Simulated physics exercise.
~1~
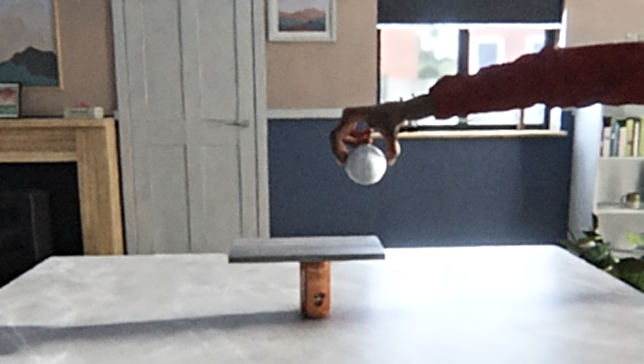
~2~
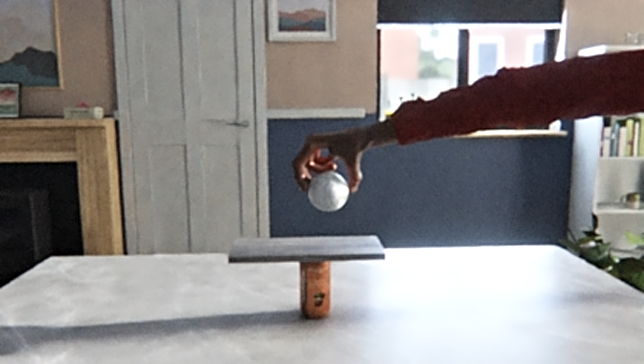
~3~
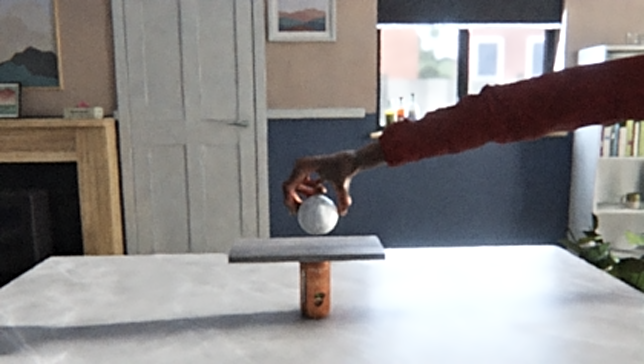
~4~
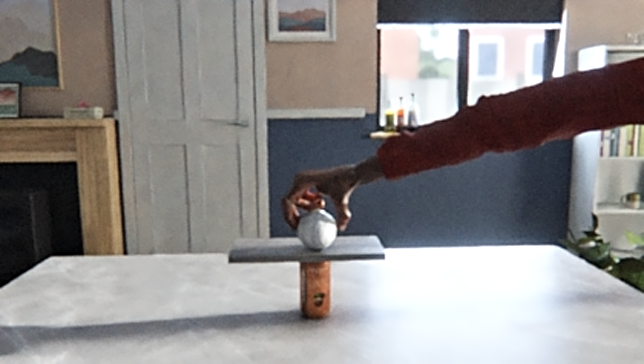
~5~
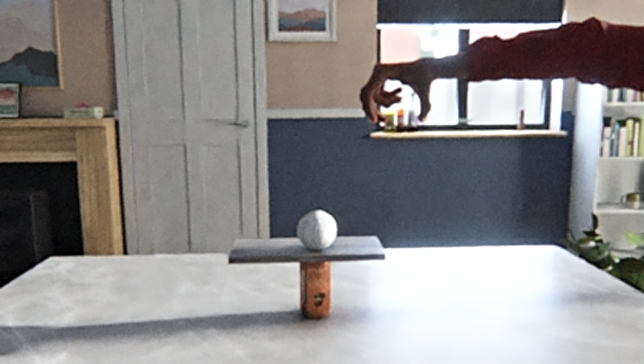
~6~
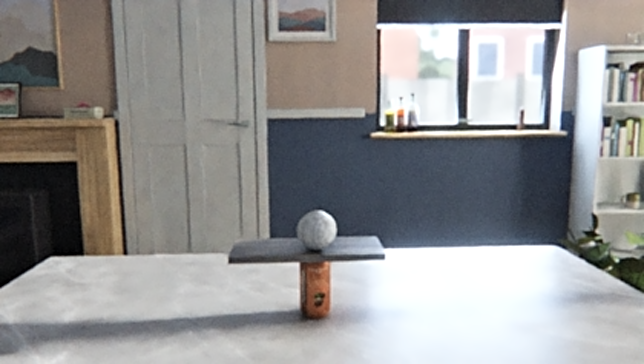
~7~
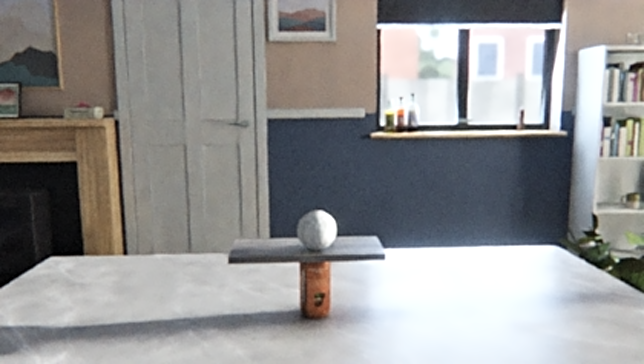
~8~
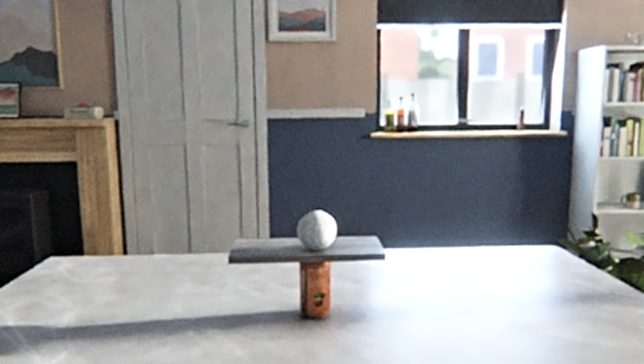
At first, a hand in a dark red sleeve reaches in from the right, holding a round whitish object like an onion above a grey board balanced on an orange can on a pale tabletop. The hand carries it left and downward until it hovers over the middle of the board. It then lowers the round object onto the board, just above the can. The fingers let go, and the arm draws back up and to the right before leaving view. The white object stays where it was put, and the little tower remains standing, still and level.
